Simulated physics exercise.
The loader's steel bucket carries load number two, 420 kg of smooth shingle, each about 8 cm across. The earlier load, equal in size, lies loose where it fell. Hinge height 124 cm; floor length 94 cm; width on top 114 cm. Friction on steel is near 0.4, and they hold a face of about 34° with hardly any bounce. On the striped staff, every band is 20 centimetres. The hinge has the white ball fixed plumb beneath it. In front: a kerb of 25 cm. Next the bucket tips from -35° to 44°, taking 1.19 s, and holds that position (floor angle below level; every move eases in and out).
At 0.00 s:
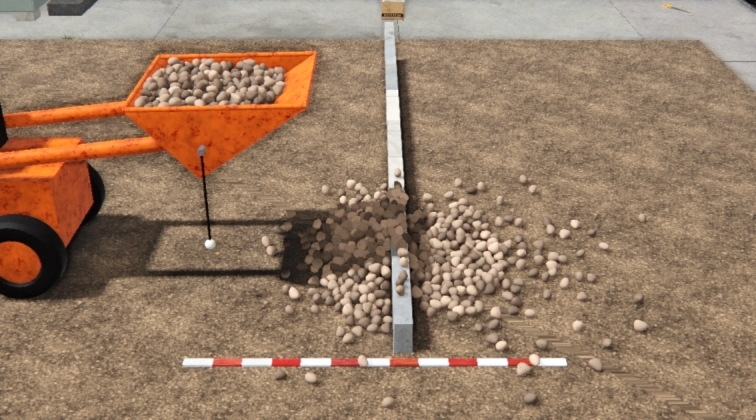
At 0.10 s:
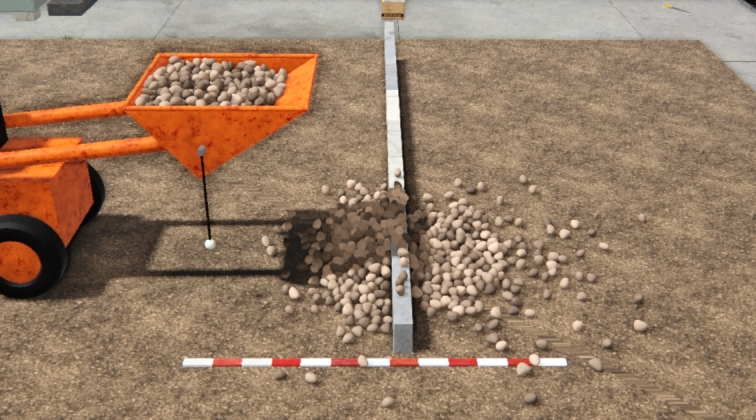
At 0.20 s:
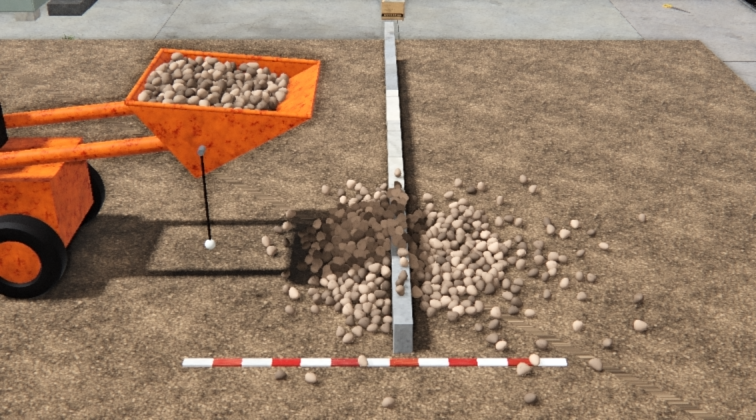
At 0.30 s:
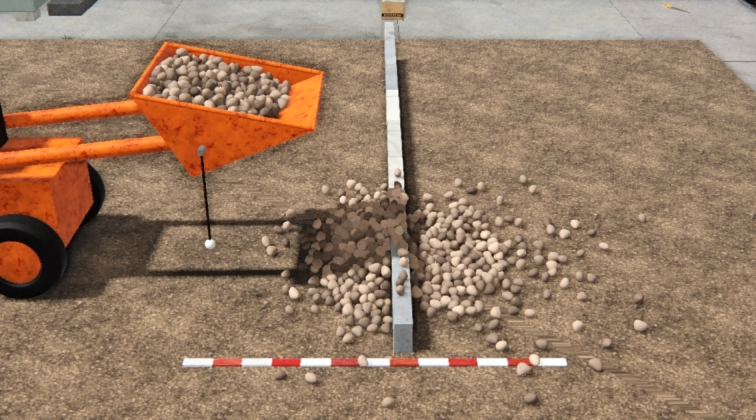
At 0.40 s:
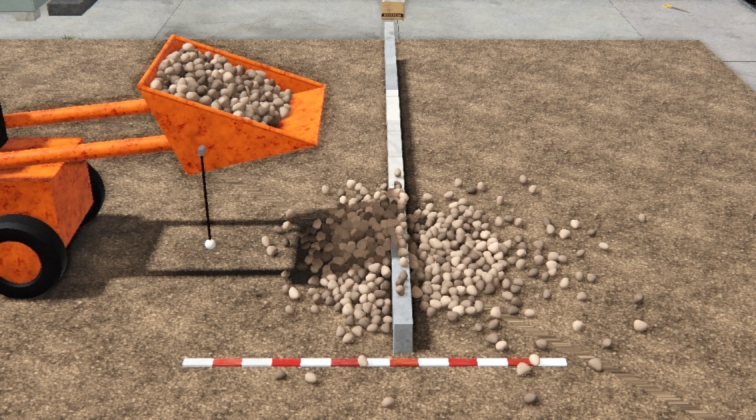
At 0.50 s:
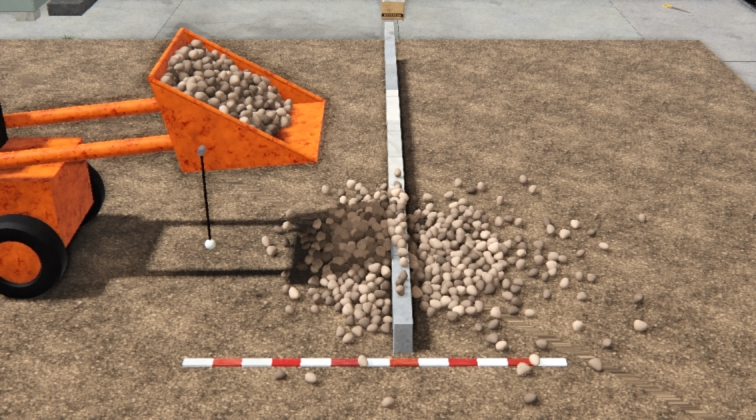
In this clip, an orange loader holds a bucket of rounded stones beside a loose pile spread across a kerb, and the bucket gradually tilts down toward the right while the stones inside shift slightly.
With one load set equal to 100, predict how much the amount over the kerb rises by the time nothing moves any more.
It rises by roughly 1 percent.
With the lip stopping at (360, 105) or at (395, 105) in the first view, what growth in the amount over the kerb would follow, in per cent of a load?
Near 20 in a hundred, then near 55 in a hundred.
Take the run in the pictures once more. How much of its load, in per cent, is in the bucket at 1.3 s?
Roughly 35 per cent of its load.
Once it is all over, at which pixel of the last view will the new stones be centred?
Roughly pixel (325, 248) in the last view.
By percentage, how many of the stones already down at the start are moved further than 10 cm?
The answer is about 10 per cent.
After 0.9 s the floor is at 32°; in per cent of one load, 99 in the bucket, 61 on this side of the kerb, 40 over the kerb; the foremost stones are at (607, 257).
After 1.3 s the floor is at 44°; in per cent of one load, 35 in the bucket, 124 on this side of the kerb, 40 over the kerb; the foremost stones are at (607, 257).
After 1.6 s the floor is at 44°; in per cent of one load, 1 in the bucket, 158 on this side of the kerb, 41 over the kerb; the foremost stones are at (607, 257).
After 4.3 s the floor is at 44°; in per cent of one load, 0 in the bucket, 159 on this side of the kerb, 41 over the kerb; the foremost stones are at (607, 257). Net gain over the kerb, 1.
